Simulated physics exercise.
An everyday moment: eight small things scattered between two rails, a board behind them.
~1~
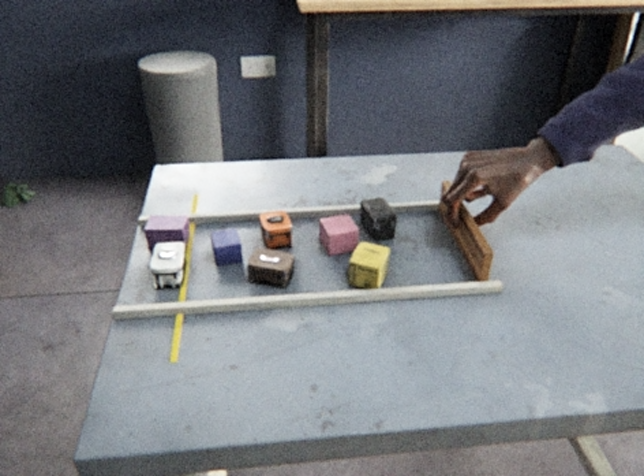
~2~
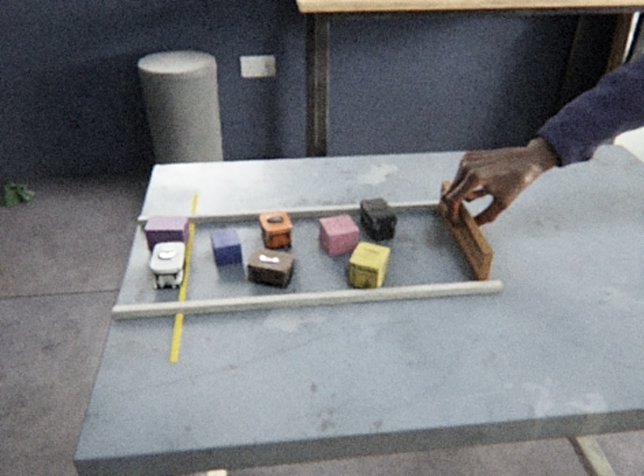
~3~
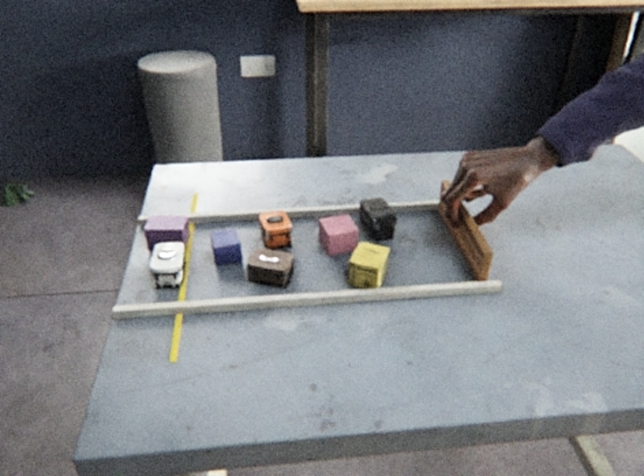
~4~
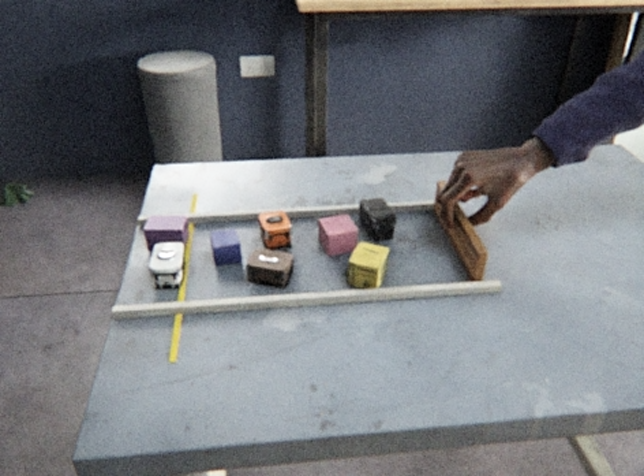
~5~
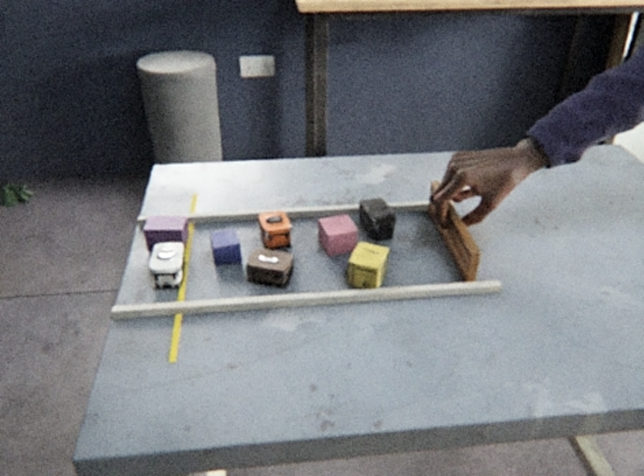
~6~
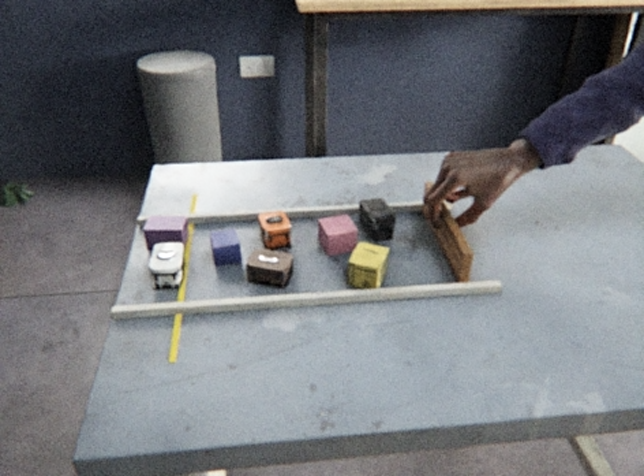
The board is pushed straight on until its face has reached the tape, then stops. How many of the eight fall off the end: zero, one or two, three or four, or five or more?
In the end the number that fall off is one or two.
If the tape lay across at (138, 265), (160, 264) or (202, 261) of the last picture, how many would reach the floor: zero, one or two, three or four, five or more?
In that order: More than four; five or more; just one or two.
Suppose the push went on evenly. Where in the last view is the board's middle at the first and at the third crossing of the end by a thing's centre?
At (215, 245) for the first, at (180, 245) for the third.
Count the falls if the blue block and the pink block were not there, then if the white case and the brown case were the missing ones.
The counts: 2 and 1.
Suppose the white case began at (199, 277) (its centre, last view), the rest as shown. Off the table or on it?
Then it falls.
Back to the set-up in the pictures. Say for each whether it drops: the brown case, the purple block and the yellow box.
The brown case survives; the purple block goes over; the yellow box is kept.
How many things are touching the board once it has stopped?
3 of them.
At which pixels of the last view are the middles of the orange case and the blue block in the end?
The orange case stops around (148, 235); the blue block around (130, 259).
Early on, none off yet; purple block at rest near (167, 232); white case at rest near (168, 265); blue block at rest near (226, 247).
A while later, none off yet; purple block at rest near (167, 232); white case at rest near (168, 265); blue block travelled about its own width near (203, 250).
Finally, the number that fall off is one or two; lost, white case and purple block.
